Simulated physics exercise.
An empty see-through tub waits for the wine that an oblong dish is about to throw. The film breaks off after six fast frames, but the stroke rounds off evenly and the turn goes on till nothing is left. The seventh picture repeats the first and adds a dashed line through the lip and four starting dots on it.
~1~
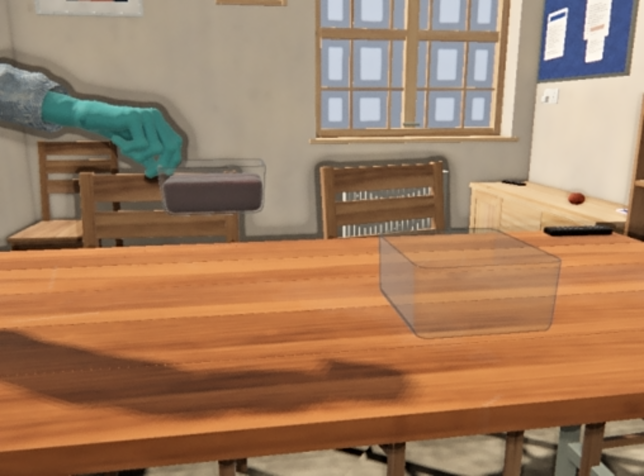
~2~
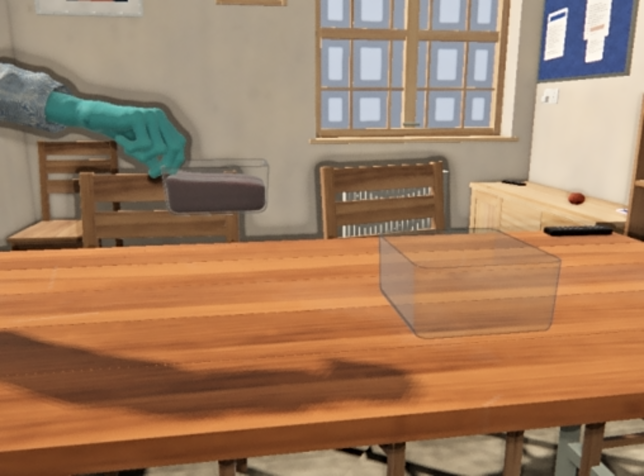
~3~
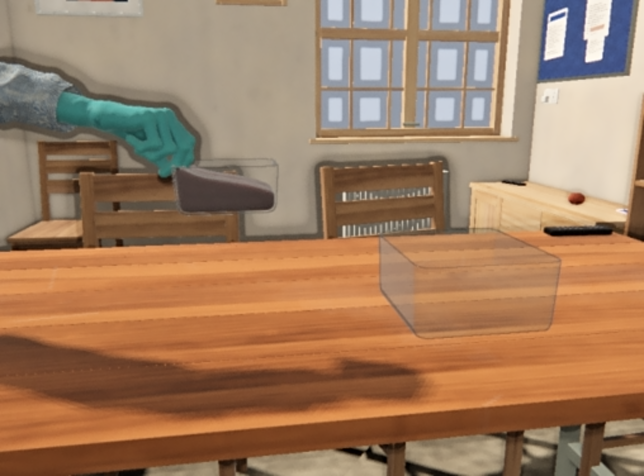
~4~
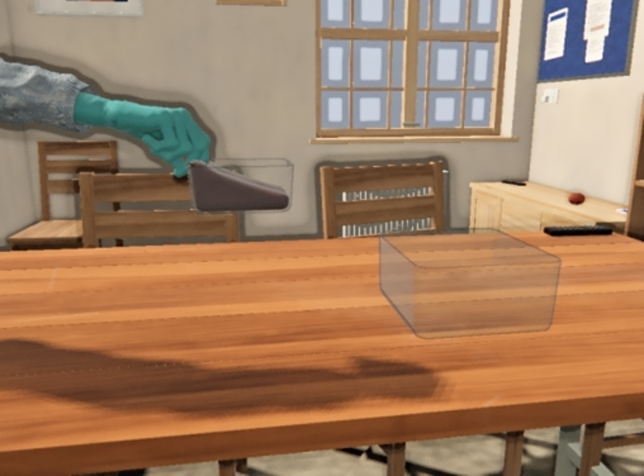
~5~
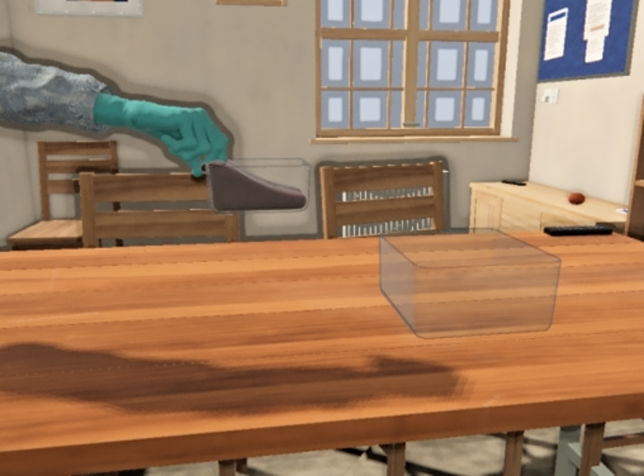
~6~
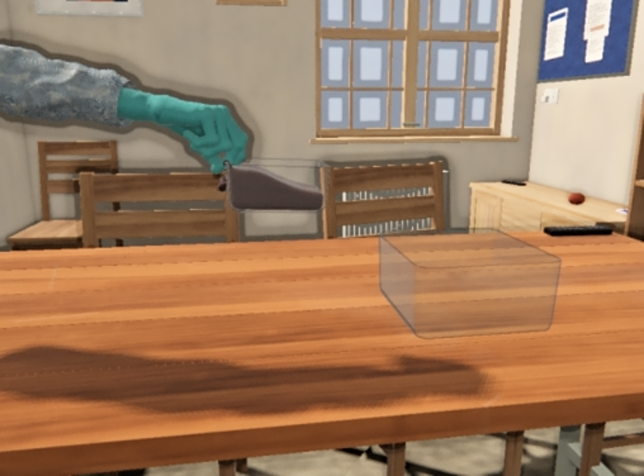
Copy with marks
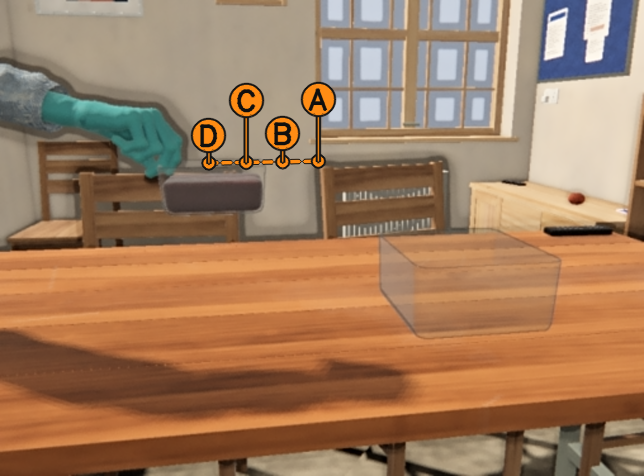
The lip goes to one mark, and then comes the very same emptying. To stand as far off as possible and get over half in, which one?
It is B.
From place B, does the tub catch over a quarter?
Yes.
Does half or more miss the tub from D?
Yes, it does.
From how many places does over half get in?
Two.
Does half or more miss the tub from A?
No, not at all.
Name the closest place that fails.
Place C.
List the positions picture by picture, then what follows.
In the first frame, upright, lip at (262, 162); tub from (413, 337) to (549, 328); nothing has left yet.
In the second frame, upright, lip at (265, 162); nothing has left yet.
In the third frame, upright, lip at (274, 161); nothing has left yet.
In the fourth frame, upright, lip at (288, 161); wine is over the rim, down to (204, 163).
In the fifth frame, upright, lip at (305, 161); wine is over the rim, down to (205, 168).
In the sixth frame, tipped about 3°, lip at (323, 163); wine is over the rim, down to (218, 187).
In orange, A at (318, 161); B at (282, 161); C at (246, 162); D at (208, 163).
For place A, about 82 % lands in the tub, 14 % falls short and 5 % goes beside or beyond.
For place B, about 62 % lands in the tub, 35 % falls short and 4 % goes beside or beyond.
For place C, about 35 % lands in the tub, 63 % falls short and 3 % goes beside or beyond.
For place D, about 2 % lands in the tub, 97 % falls short.
